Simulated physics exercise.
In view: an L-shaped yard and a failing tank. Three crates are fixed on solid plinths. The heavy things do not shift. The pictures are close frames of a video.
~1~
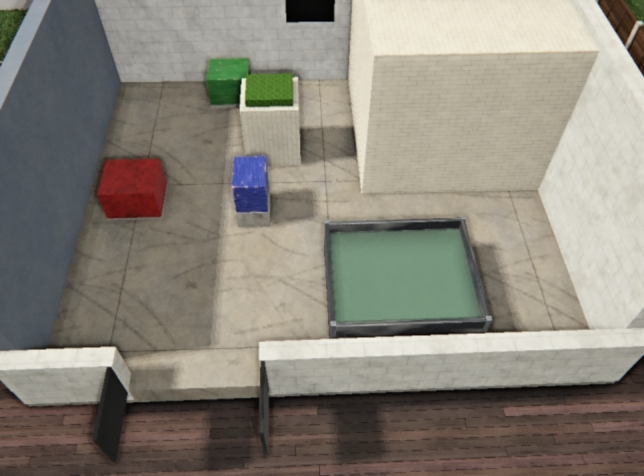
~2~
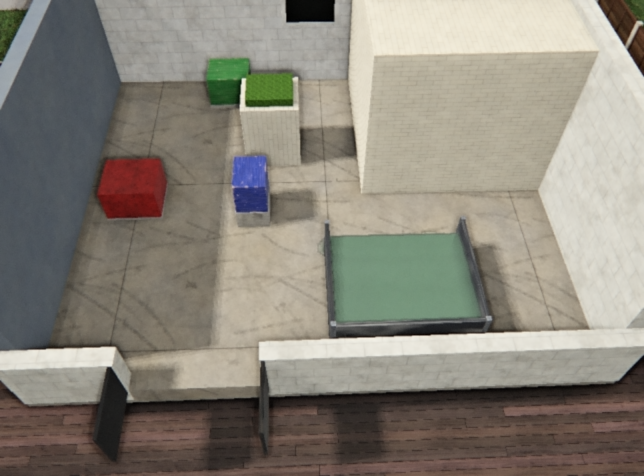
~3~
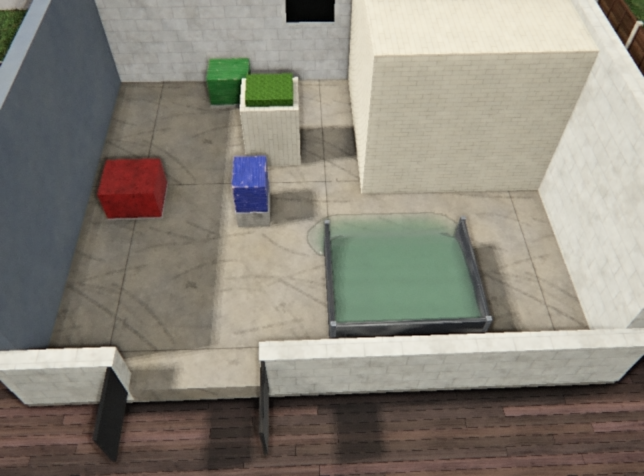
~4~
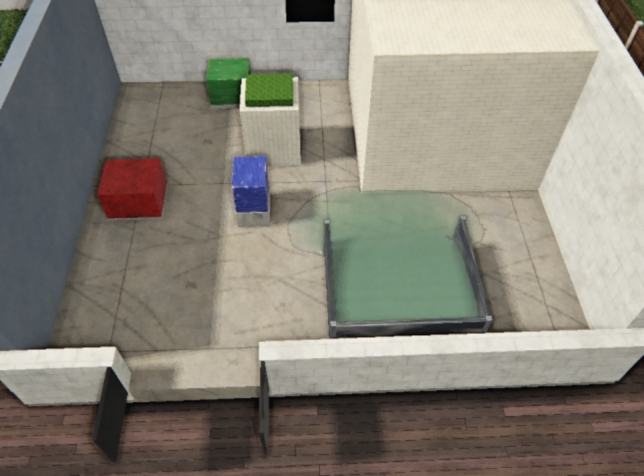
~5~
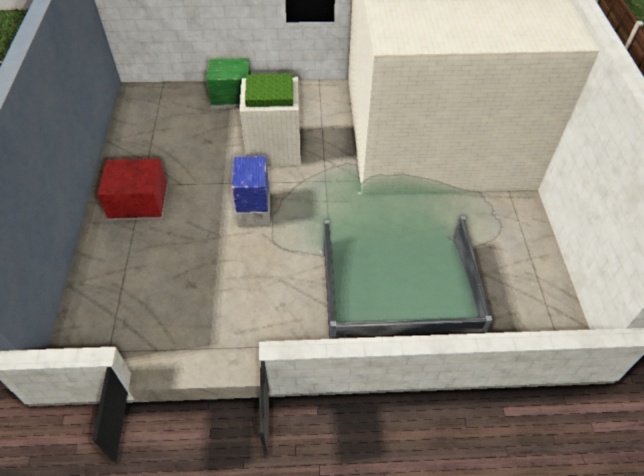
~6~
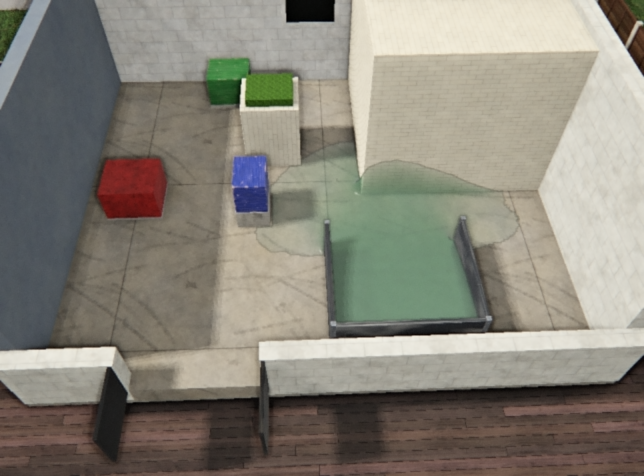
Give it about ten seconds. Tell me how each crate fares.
One by one: The green crate gets wet; the blue crate stays dry; the red crate gets wet.
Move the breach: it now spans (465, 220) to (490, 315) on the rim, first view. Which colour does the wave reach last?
The crate marked green.
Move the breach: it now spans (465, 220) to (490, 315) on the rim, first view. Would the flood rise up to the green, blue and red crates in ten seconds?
My reading: Green crate remains dry, blue crate escapes it, red crate gets wet.
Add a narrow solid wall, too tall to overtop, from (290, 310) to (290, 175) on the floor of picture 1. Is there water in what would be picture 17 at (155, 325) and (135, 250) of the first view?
One after the other: Clear, dry.
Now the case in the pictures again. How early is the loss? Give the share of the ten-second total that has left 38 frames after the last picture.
Close to 50 %.
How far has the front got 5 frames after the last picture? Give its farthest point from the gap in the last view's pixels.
Close to (300, 83).
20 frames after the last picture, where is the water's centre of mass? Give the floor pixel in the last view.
Around (368, 219).
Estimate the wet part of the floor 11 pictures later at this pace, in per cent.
Near 40 in a hundred.
A moment on, water covers 25 % of the floor; the green crate not reached, the blue crate water round its plinth, the red crate not reached.
Next, water covers 40 % of the floor; the green crate water round its plinth, the blue crate water round its plinth, the red crate water round its plinth.
Then, water covers 70 % of the floor; the green crate water round its plinth, the blue crate water round its plinth, the red crate water round its plinth.
Later, water covers 95 % of the floor; the green crate water round its plinth, the blue crate water round its plinth, the red crate water round its plinth.
In the end, water covers 100 % of the floor; the green crate was topped, the blue crate stayed above the water, the red crate was topped.
